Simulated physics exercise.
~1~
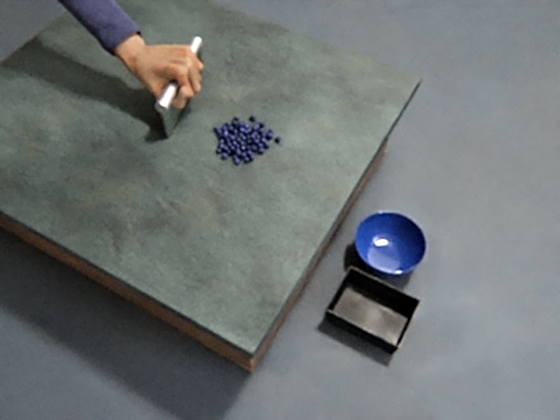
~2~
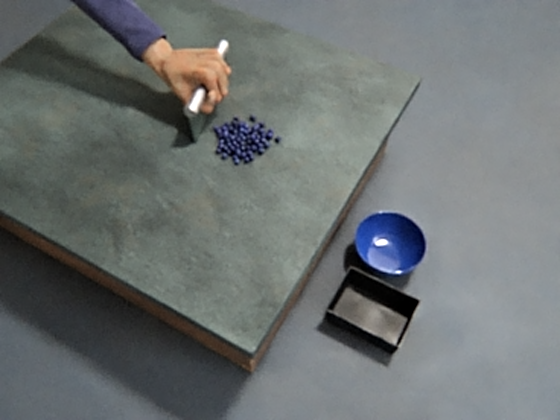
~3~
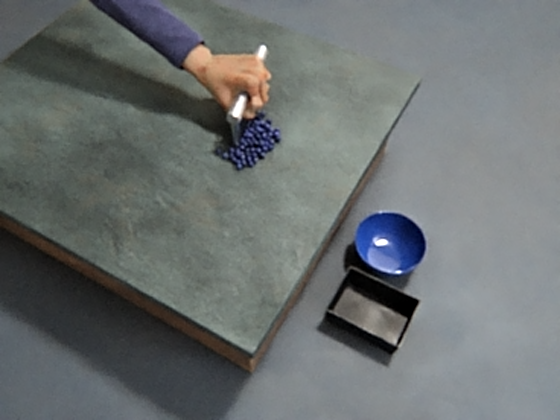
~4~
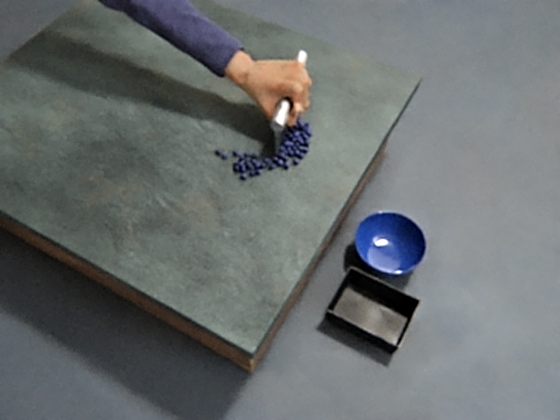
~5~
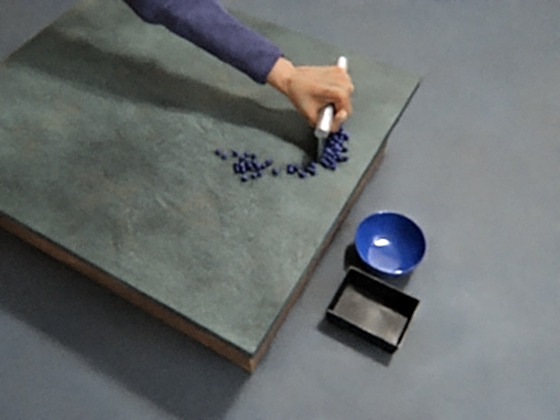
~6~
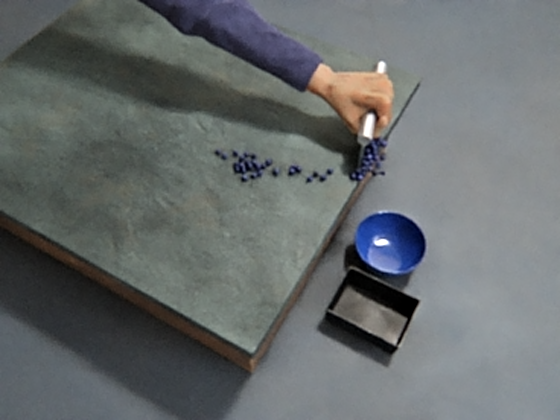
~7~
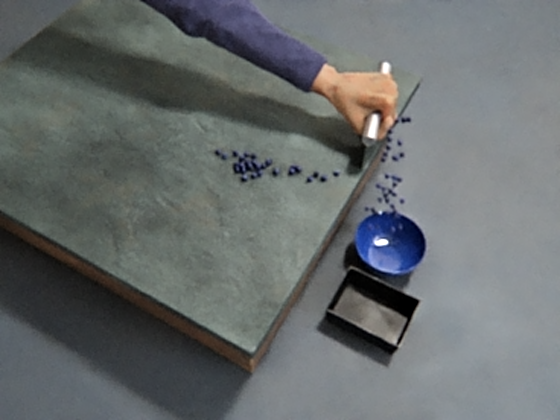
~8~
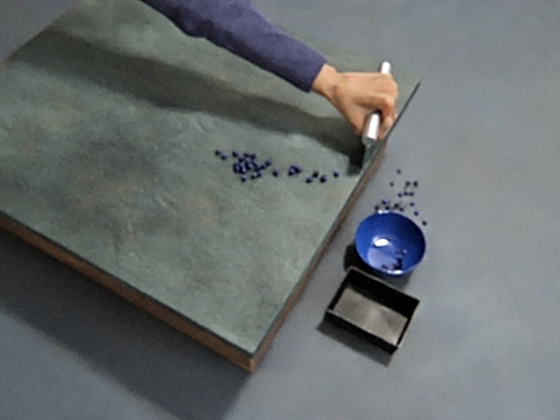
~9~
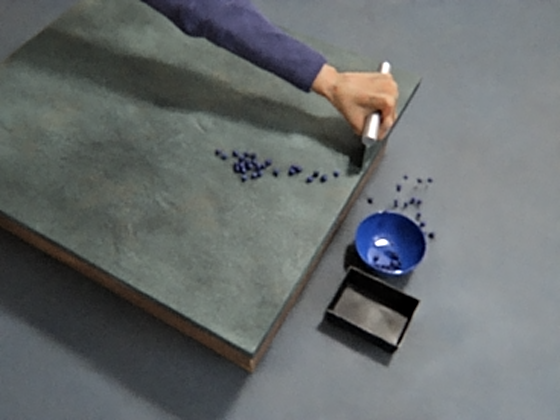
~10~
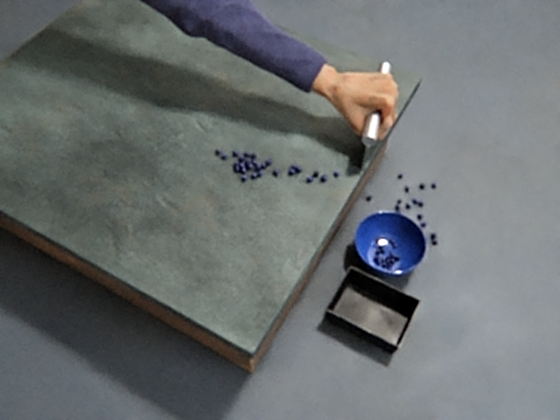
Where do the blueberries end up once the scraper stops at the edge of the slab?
Many stay on top of the slab, while a fair share land in the blue bowl and another fair share miss and lie on the floor. None end up in the black tin.
